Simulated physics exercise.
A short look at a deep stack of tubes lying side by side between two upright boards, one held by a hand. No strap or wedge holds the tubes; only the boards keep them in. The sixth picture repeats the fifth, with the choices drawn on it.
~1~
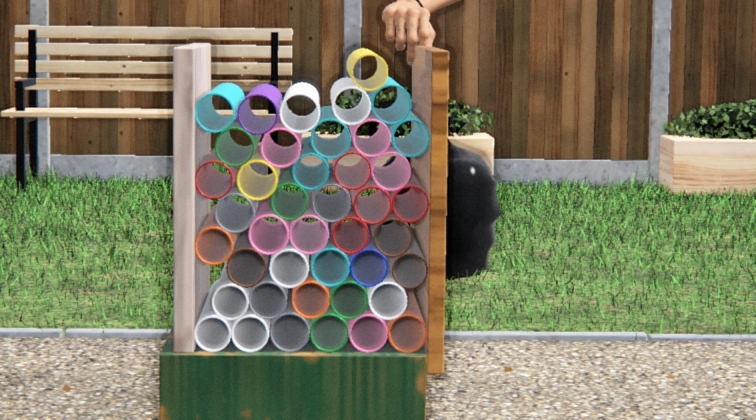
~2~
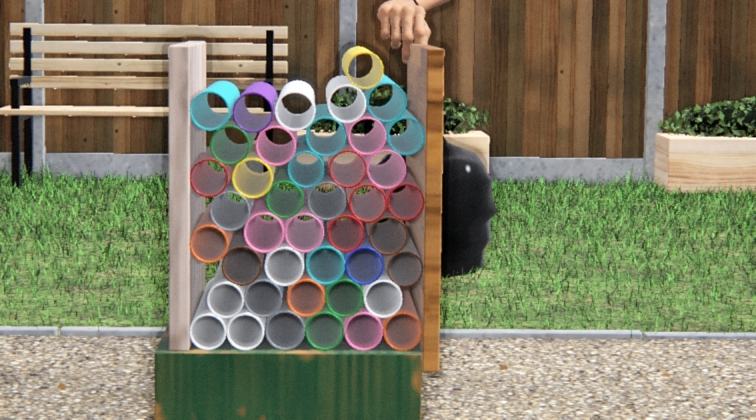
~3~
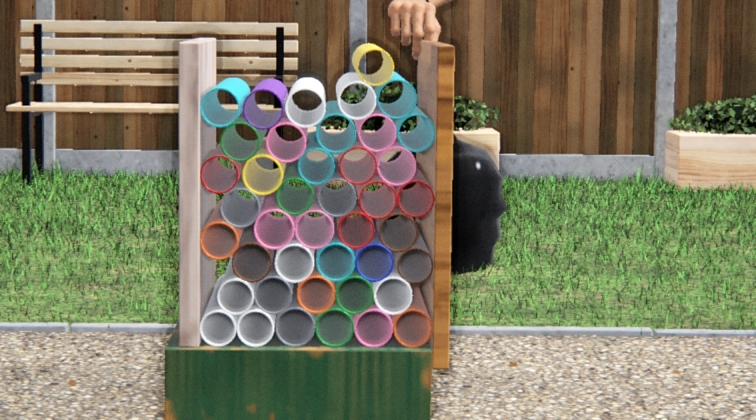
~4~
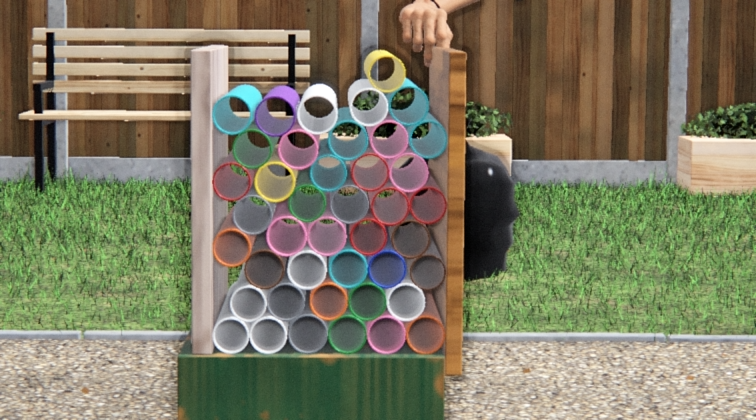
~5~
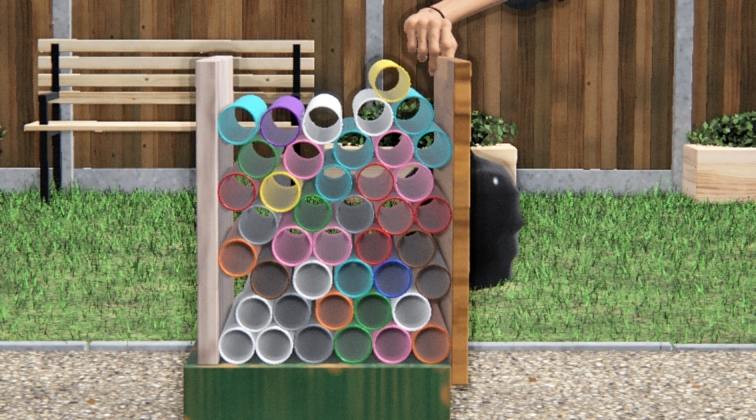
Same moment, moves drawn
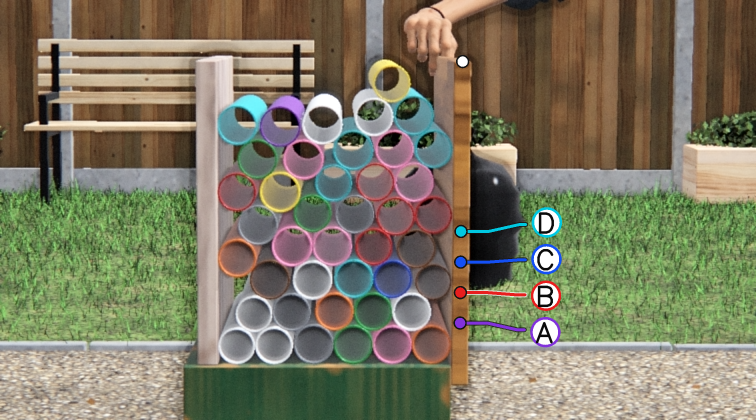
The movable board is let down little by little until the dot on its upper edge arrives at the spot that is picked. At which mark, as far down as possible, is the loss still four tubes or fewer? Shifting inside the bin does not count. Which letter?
Stop at D.
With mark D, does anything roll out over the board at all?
At D: Yes.
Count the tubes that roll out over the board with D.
It comes to three.
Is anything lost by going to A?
Yes, at A.
On the marked copy, A at (460, 323); B at (460, 293); C at (461, 262); D at (461, 231); the white dot at (463, 62).
Following D. Soon after the start, top of the board (453, 134).
Later, top of the board (452, 218).
In the end, top of the board (452, 230), three out over the board.
As for the rest, A more than four out over the board; B more than four out over the board; C more than four out over the board.
